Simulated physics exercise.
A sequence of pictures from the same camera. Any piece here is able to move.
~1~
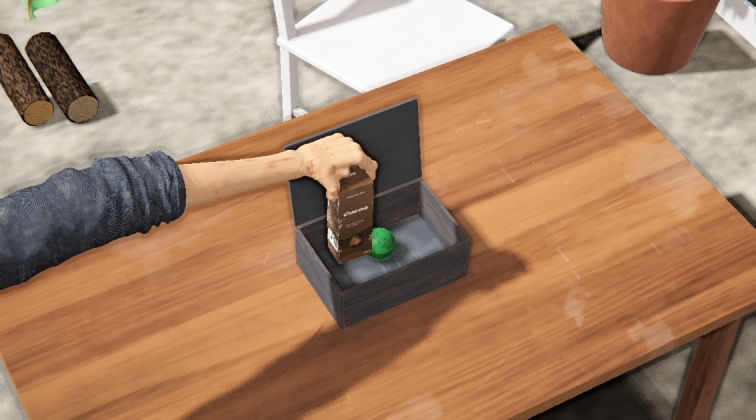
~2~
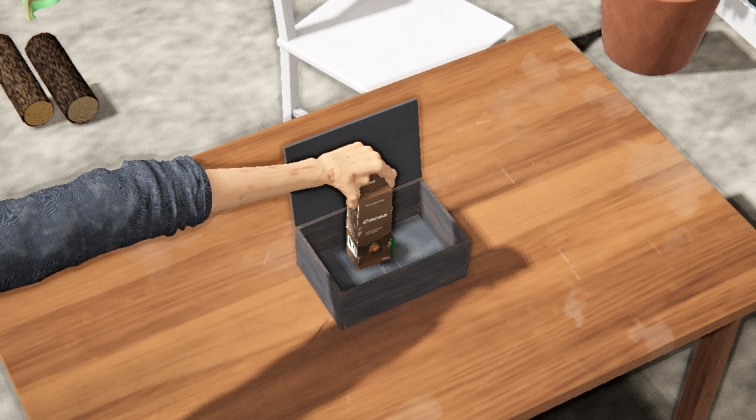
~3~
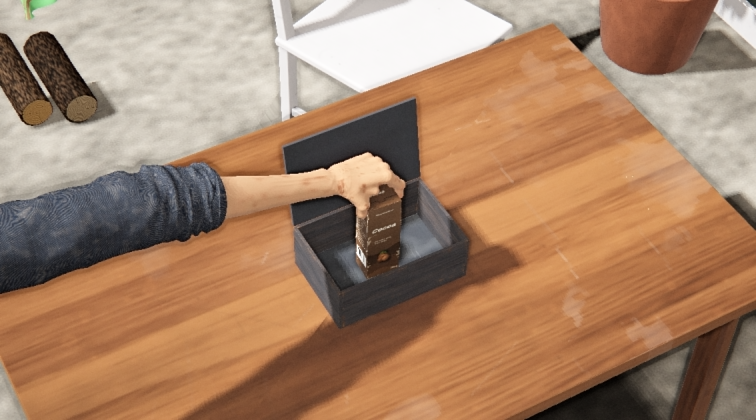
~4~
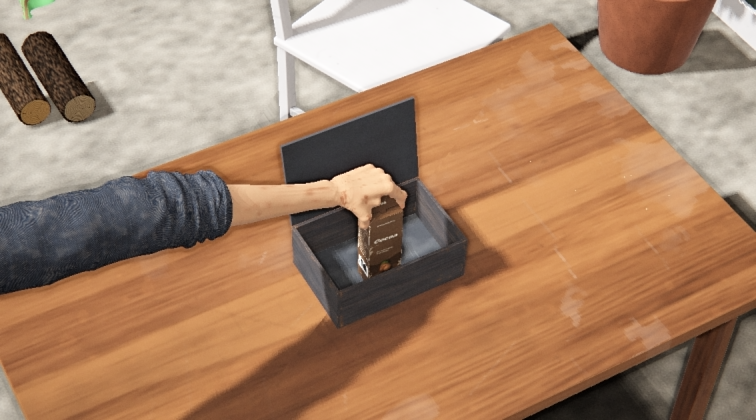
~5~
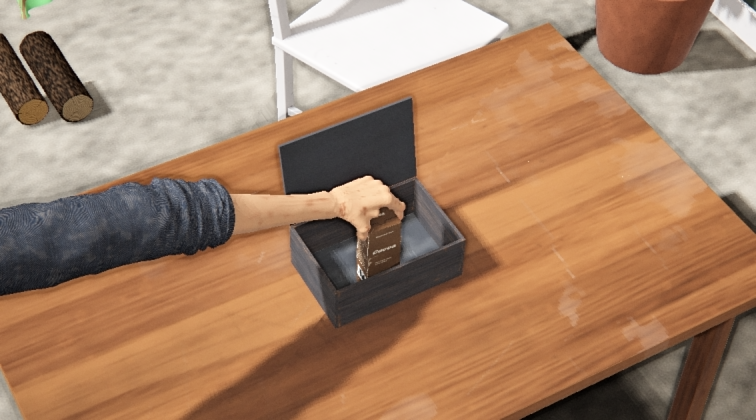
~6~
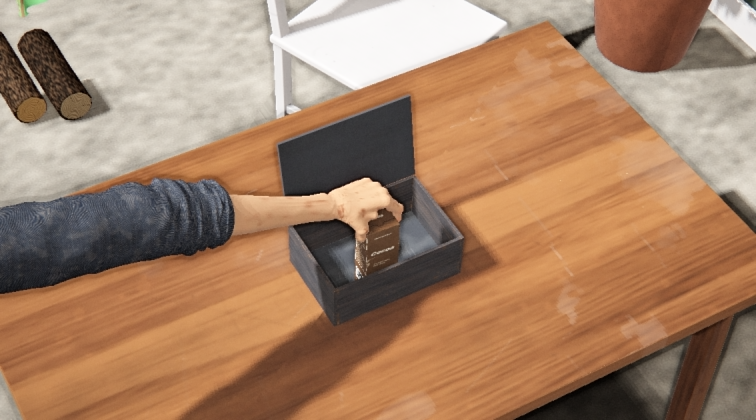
A brown carton, gripped from above by a hand, moved a little to the right over a small green object in an open dark box, then was lowered inside, the hand still holding it.
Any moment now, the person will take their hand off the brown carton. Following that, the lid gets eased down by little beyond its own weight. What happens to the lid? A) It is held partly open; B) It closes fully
A.
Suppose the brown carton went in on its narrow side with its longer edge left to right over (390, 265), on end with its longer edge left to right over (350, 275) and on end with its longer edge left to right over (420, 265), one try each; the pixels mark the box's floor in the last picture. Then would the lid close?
Try one: The lid comes all the way down; try two: It remains open; try three: It remains open.
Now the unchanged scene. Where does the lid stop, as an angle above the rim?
Around 40 degrees.
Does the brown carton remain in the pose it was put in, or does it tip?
As it turns out, the brown carton keeps its original angle.
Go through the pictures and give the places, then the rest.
The first picture shows still above its spot; brown carton (350, 215).
The second picture shows still above its spot; brown carton (369, 222).
The third picture shows still above its spot; brown carton (378, 232).
The fourth picture shows still above its spot; brown carton (380, 242).
The fifth picture shows still above its spot; brown carton (378, 253).
The sixth picture shows put in, still held; brown carton (377, 254).
Then, 1.00 s on from there, lid starting down.
Then, 1.30 s on from there, lid 76° above the rim.
Then, 1.50 s on from there, lid 62° above the rim.
Then, 1.70 s on from there, lid 44° above the rim.
In the end, lid 39° above the rim; both unmoved. At the end, from the last picture's camera, brown carton near (377, 254).
